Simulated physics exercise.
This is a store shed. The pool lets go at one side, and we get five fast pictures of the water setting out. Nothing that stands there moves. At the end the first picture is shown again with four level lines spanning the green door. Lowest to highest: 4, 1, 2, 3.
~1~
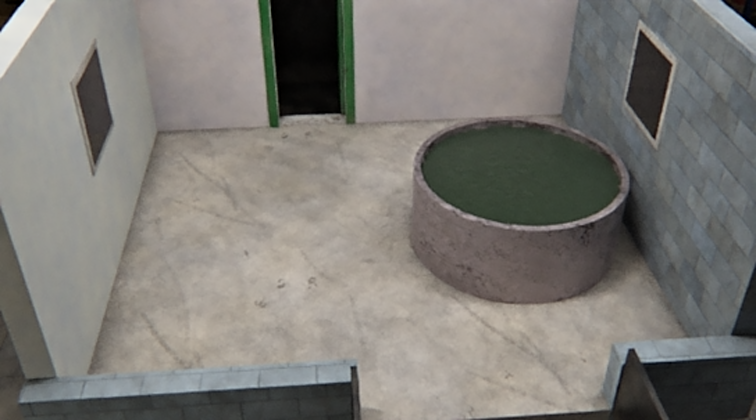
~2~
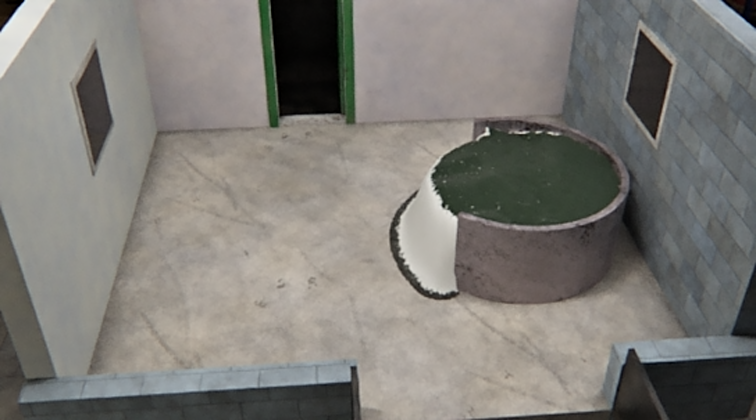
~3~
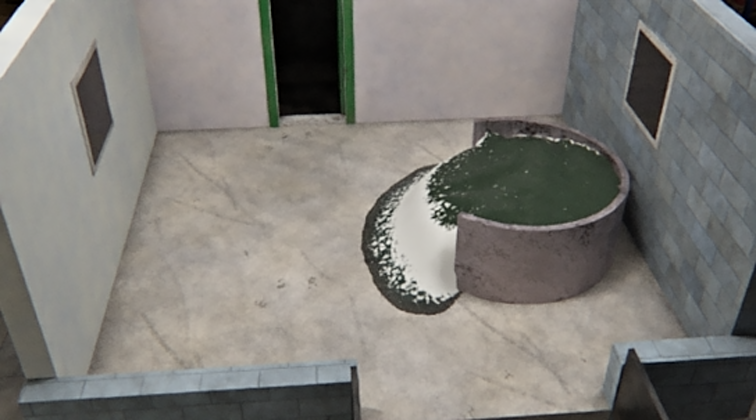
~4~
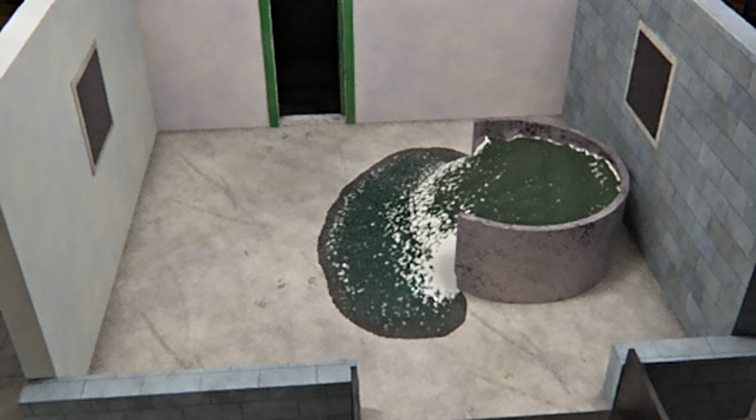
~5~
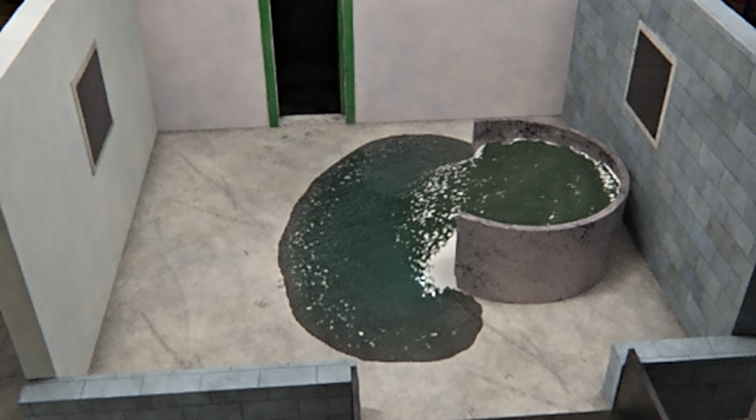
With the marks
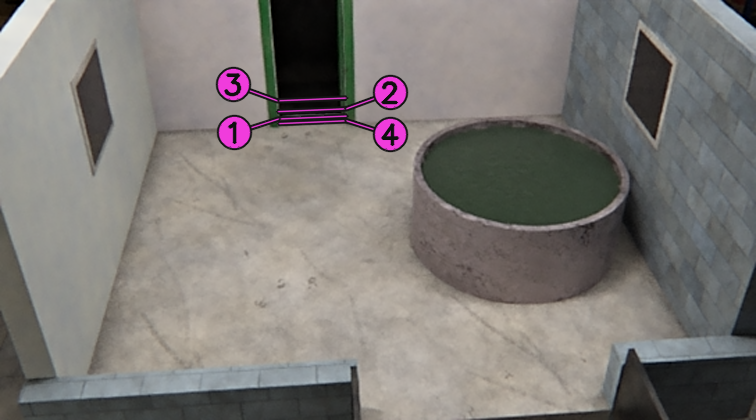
Dark green water stands in a round, rough grey-brown tank at the right of a store shed, seen from above by a still camera. Pale walls, a green-framed doorway at the back and a grey block wall on the right enclose a bare floor. The tank's left side disappears, and the water pours out leftward, white at first, spreading across the floor in a widening dark, rounded sheet.
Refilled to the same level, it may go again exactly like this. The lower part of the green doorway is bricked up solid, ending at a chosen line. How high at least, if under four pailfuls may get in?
Mark 2.
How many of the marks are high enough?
Two of the four.
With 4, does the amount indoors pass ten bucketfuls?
Yes, clearly.
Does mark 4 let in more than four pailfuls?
Yes, that goes wrong.
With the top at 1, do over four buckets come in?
Yes, that goes wrong.
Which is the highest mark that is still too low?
Mark 1.
On the marked copy, 1 at (312, 117); 2 at (312, 110); 3 at (311, 99); 4 at (312, 122); from the bottom up 4, 1, 2, 3.
If 1 is chosen, about 9 bucketfuls get in.
If 2 is chosen, a splash gets over, under a bucket.
If 3 is chosen, nothing gets over.
If 4 is chosen, dozens of bucketfuls pour in.
